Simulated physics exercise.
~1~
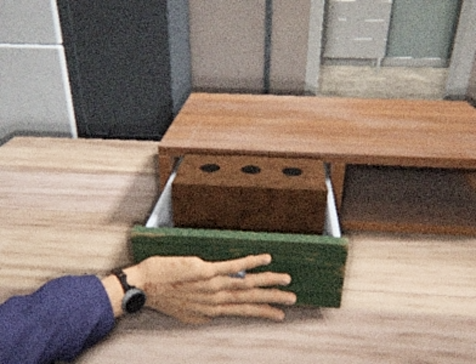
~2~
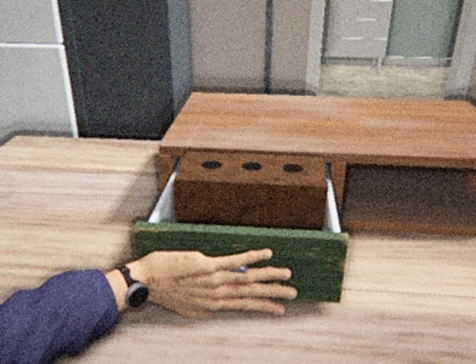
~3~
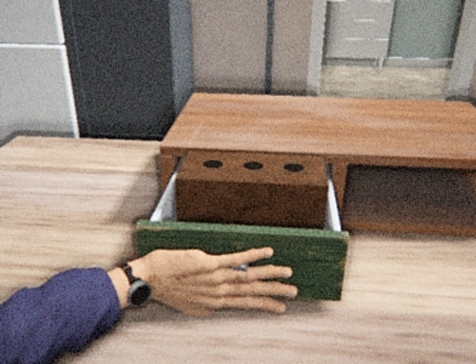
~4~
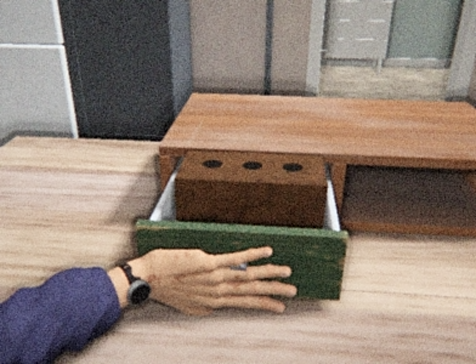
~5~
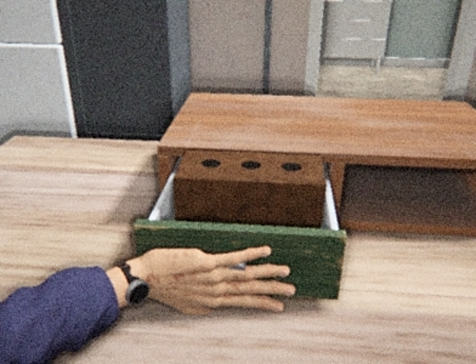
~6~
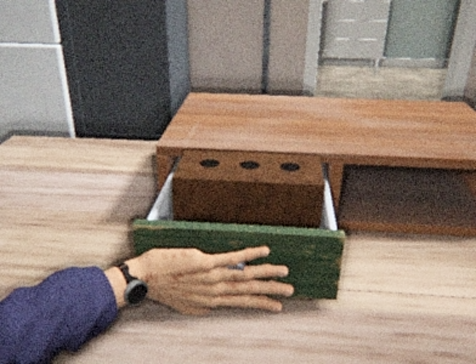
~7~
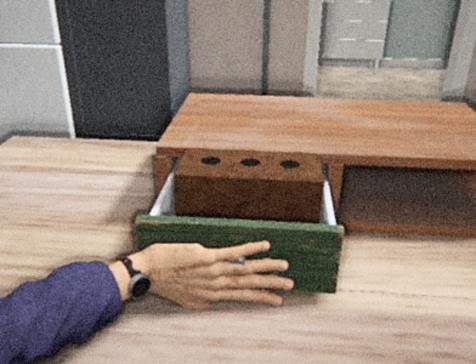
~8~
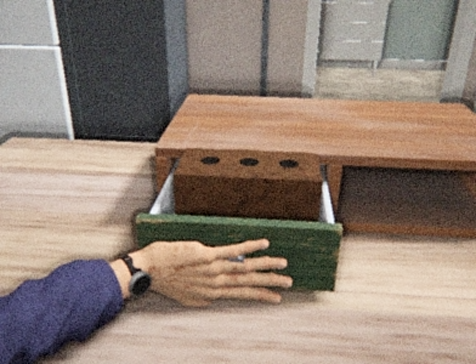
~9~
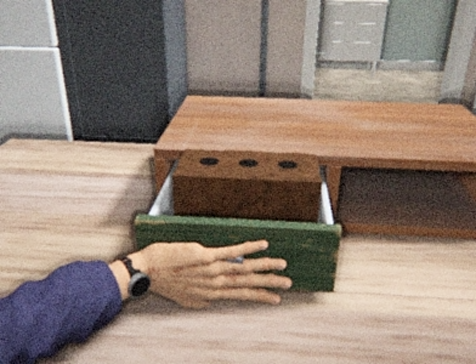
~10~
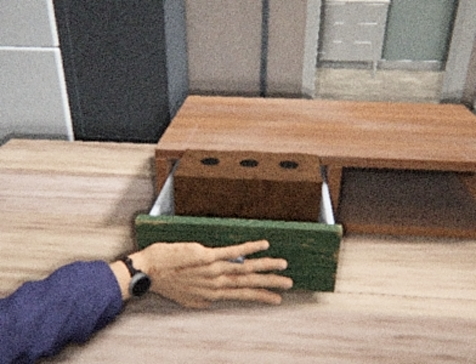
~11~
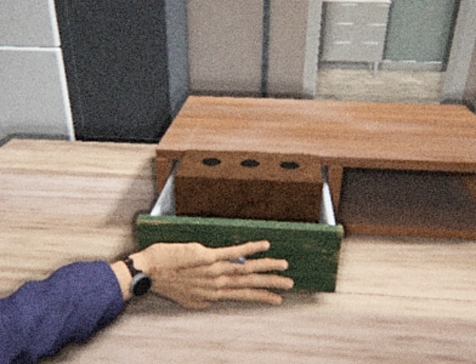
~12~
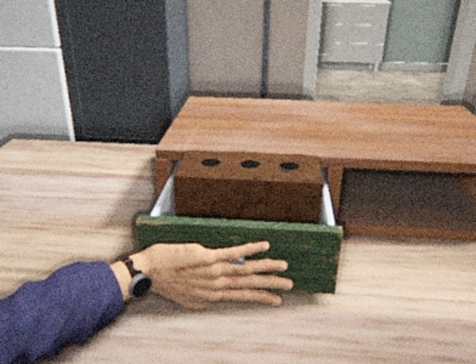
A hand in a dark blue sleeve rested against the green front of an open drawer holding a brown brick with three holes, nudged it in very slightly, then stopped, leaving the drawer still ajar in the wooden chest.
